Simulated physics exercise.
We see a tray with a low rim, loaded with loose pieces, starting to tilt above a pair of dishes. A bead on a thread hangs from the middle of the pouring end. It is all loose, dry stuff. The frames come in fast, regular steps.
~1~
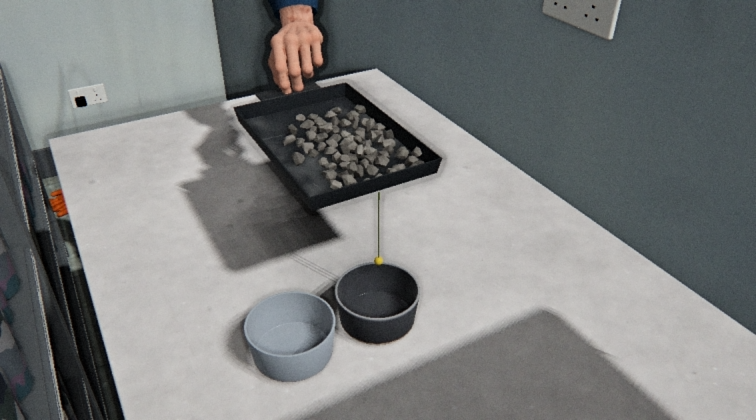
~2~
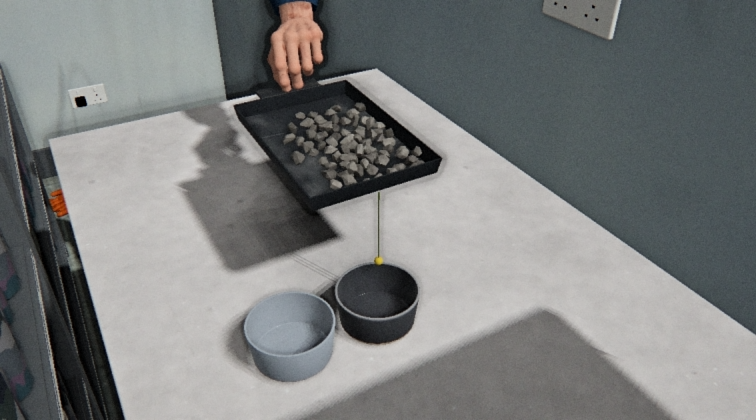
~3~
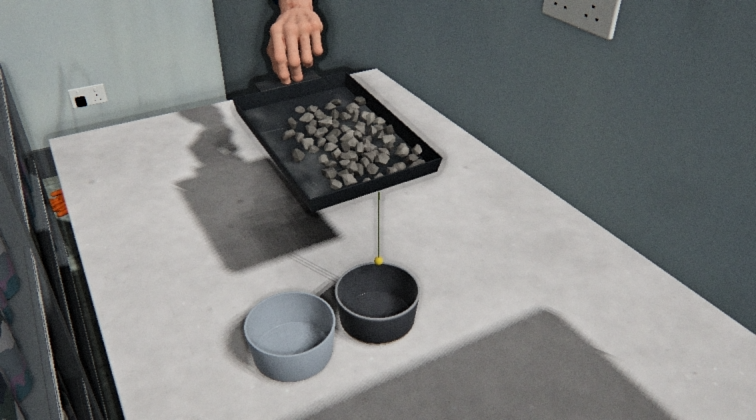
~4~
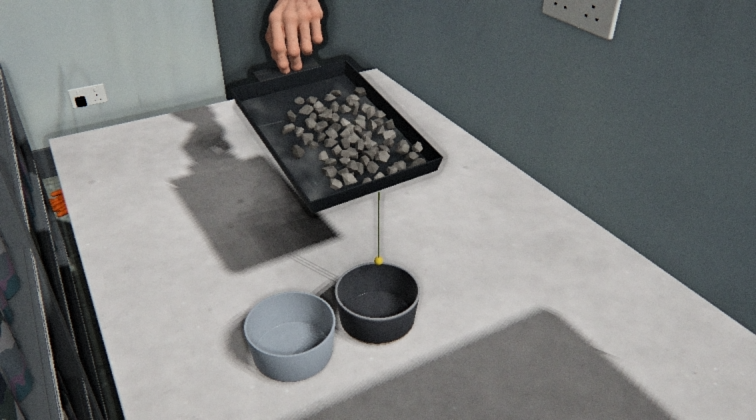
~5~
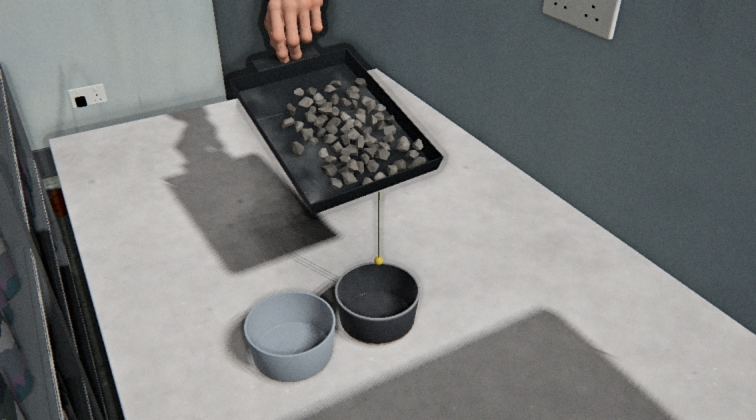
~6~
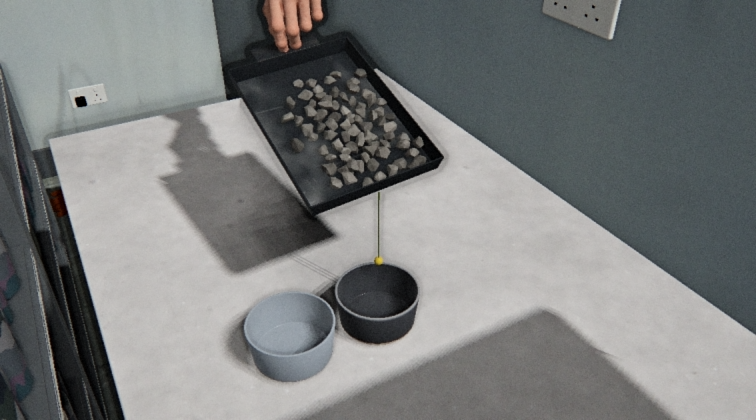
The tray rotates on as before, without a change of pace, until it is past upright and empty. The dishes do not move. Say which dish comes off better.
Fuller: The right-hand dish.
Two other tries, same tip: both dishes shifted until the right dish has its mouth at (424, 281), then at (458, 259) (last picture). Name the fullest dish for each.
In turn: The dish on the left; left.
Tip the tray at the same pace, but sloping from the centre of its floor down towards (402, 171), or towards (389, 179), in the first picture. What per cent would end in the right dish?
About 10 and 20 per cent.
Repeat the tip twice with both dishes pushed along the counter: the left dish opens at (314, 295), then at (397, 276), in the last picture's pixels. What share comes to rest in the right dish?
The first gives 0 %, the second 0 %.
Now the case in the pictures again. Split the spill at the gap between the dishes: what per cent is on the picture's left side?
About 40 per cent.
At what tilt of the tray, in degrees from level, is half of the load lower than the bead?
Roughly 105°.
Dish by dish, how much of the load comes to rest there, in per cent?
The left dish has 20 per cent, the right dish has 40.
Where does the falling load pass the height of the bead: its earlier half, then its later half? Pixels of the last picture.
The first part at (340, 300); the rest at (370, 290).
Just after the last frame, tray tipped steeply; every one on the tray.
A moment on, tray tipped right over; roughly a third on the tray; about a tenth in the left dish; about a tenth in the right dish; about a tenth outside both; roughly a third in the air.
Further on, tray tipped past a quarter turn; roughly a quarter in the left dish; roughly half in the right dish; roughly a third outside both.
When it is over, tray tipped past a quarter turn; roughly a quarter in the left dish; roughly half in the right dish; roughly a third outside both.
